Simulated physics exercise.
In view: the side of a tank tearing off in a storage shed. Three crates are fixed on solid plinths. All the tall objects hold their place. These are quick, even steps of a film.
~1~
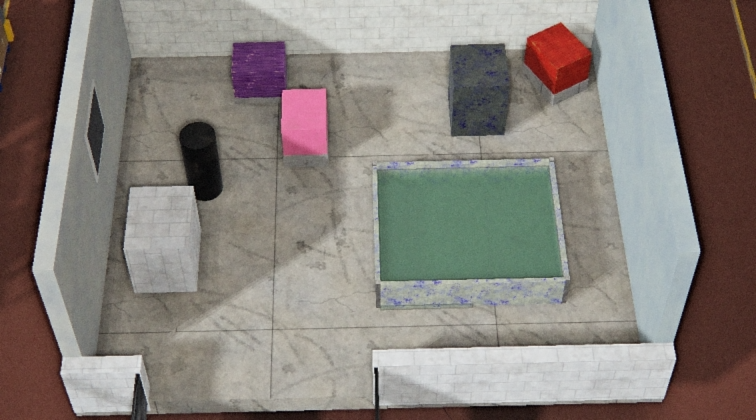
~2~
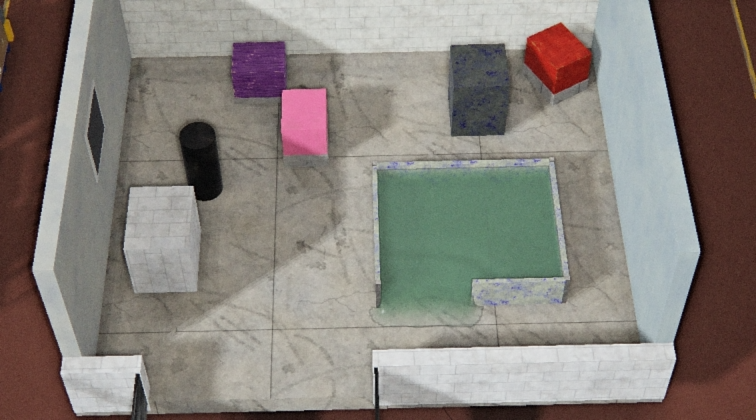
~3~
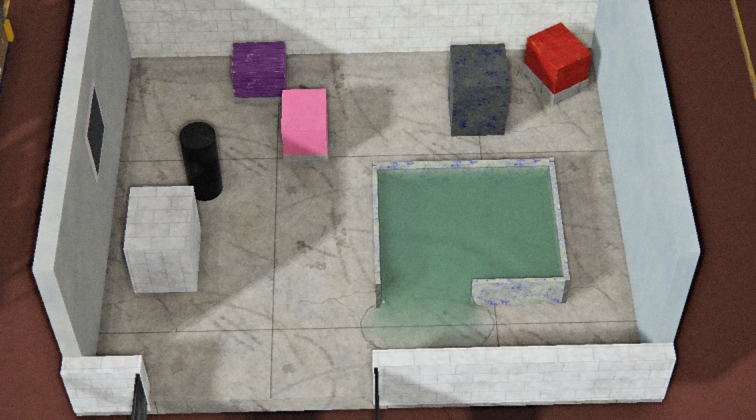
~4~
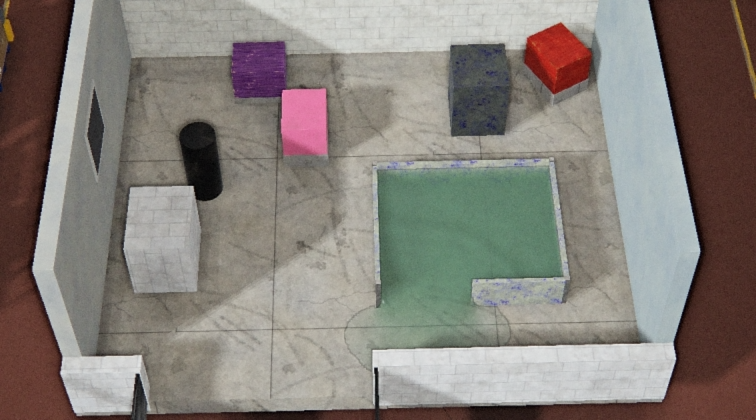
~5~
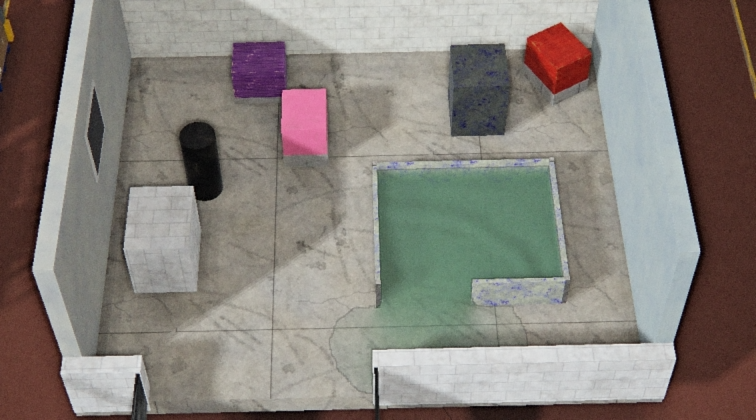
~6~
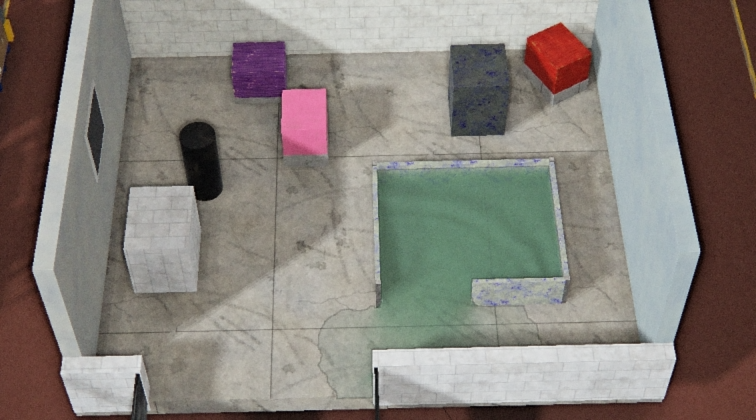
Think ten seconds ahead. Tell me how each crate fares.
The purple crate keeps dry; the pink crate keeps dry; the red crate keeps dry.
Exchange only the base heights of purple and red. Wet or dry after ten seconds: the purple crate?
One by one: The purple one stays dry.
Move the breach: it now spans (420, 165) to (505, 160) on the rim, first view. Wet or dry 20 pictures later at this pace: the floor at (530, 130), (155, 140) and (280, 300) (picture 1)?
In turn: Awash, not flooded, dry.
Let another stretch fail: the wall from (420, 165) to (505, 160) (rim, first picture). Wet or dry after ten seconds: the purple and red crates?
In short: Purple ends up wet; red is safe.
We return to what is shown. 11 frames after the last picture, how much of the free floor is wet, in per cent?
About 20 per cent.
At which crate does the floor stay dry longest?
I say the purple-painted one.
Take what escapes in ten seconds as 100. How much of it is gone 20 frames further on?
Some 40 per cent.
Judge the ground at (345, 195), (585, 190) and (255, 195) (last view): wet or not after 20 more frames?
As listed: Not flooded, awash, free of water.
A moment on, water covers 10 % of the floor; the purple crate not reached, the pink crate not reached, the red crate not reached.
Next, water covers 20 % of the floor; the purple crate not reached, the pink crate not reached, the red crate not reached.
Then, water covers 35 % of the floor; the purple crate not reached, the pink crate not reached, the red crate not reached.
Later, water covers 55 % of the floor; the purple crate not reached, the pink crate not reached, the red crate water round its plinth.
In the end, water covers 85 % of the floor; the purple crate stayed above the water, the pink crate stayed above the water, the red crate stayed above the water.
